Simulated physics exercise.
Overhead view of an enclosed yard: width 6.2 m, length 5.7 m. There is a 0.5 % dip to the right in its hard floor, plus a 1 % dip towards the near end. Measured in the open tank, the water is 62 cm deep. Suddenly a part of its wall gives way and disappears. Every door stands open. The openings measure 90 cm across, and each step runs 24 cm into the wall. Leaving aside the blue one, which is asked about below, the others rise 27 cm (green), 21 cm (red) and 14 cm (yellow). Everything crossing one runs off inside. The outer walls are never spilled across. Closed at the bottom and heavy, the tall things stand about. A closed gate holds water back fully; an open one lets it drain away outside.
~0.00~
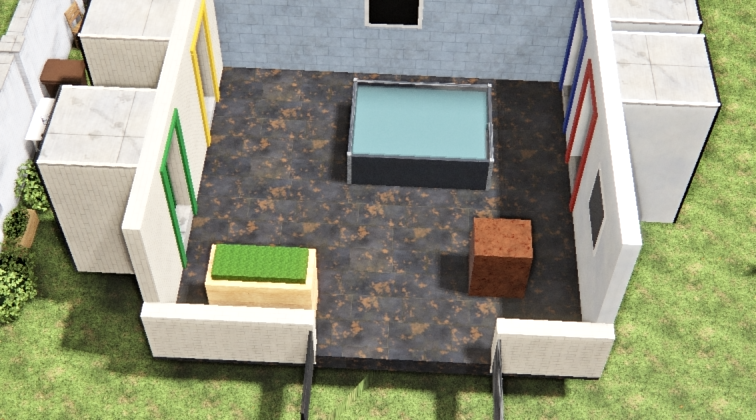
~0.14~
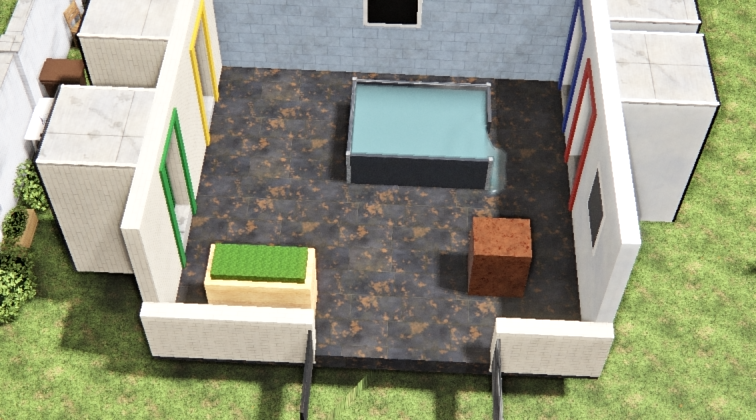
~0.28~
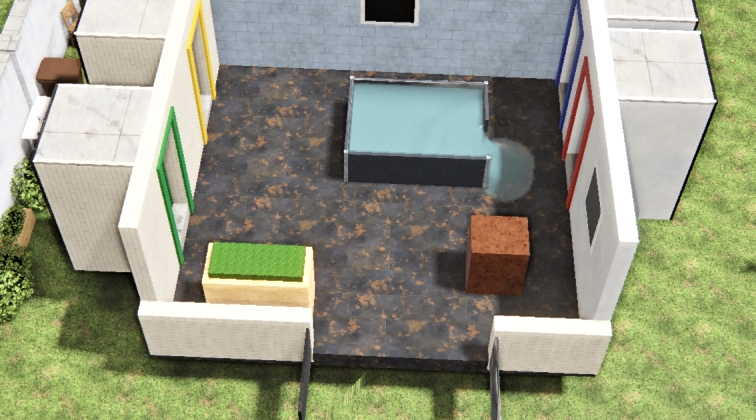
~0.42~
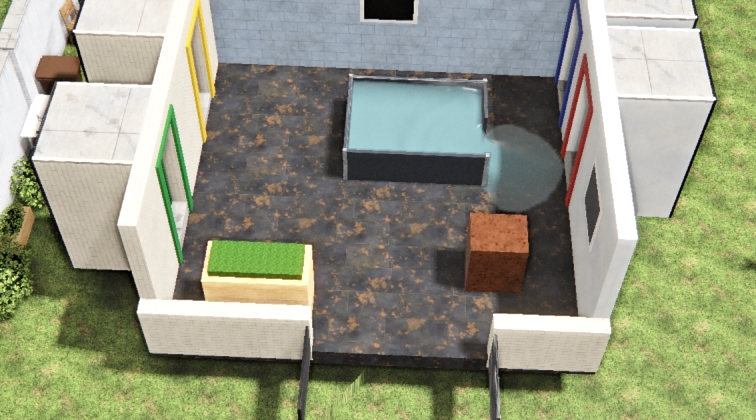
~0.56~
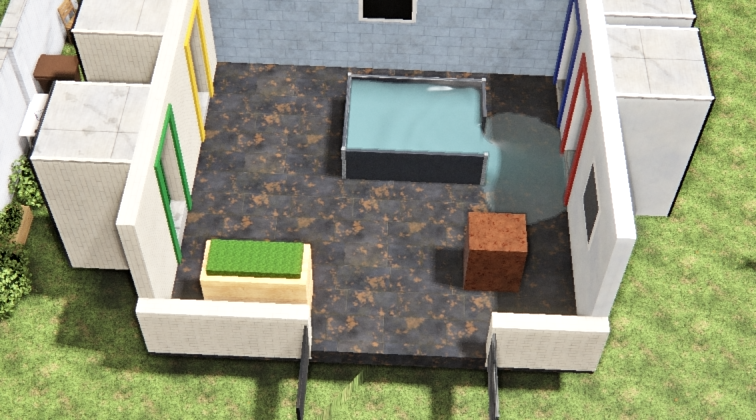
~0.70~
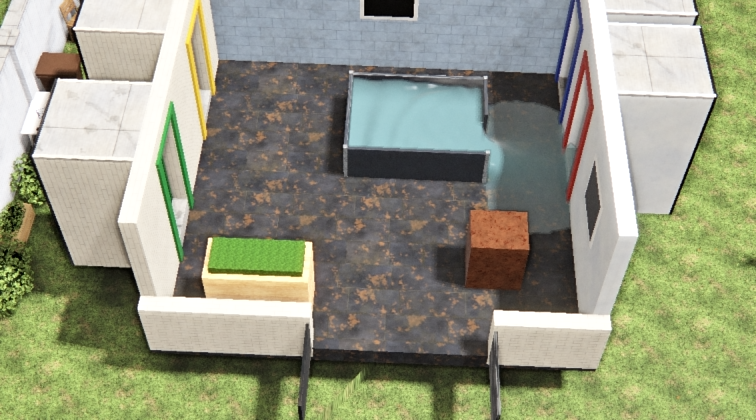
Water pours from the right side of an open tank and spreads across the dark floor.
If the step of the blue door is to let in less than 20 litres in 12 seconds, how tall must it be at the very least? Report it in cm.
At the very least, close to 12 cm.
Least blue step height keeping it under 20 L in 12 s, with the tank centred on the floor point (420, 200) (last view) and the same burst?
That setup calls for roughly 10.5 cm.
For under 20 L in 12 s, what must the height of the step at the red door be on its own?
For the red door, about 34 cm.
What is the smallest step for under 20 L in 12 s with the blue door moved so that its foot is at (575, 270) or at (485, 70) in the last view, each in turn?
Around 9.0 and 6.5 cm respectively.
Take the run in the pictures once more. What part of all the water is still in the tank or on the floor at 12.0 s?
Around 78 percent is still there.
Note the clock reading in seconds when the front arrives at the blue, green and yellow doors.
The blue door at 0.9 seconds, the green door at 6.5 seconds, the yellow door at 5.0 seconds.
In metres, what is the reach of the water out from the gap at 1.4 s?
Distance from gap: Approx. 3.2 m.
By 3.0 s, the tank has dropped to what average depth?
32 cm, roughly.
After 1.4 s water covers 15 % of the floor, deepest (38 cm) near (562, 169); 9 cm at the blue door, 0 litres in over its 15 cm step.
After 3.0 s water covers 35 % of the floor, deepest (32 cm) near (577, 335); 14 cm at the blue door, 2 litres in over its 15 cm step.
After 12.0 s water covers 100 % of the floor, deepest (12 cm) near (168, 327); 6 cm at the blue door, 9 litres in over its 15 cm step.
At the blue door as built, the water arrived by 0.9 s and peaked near 14 cm at 3.0 s.
With a step of 11 cm, 25 litres would have come in within the 12 s; with 13 cm, 15 litres. So under 20 litres takes about 12 cm.
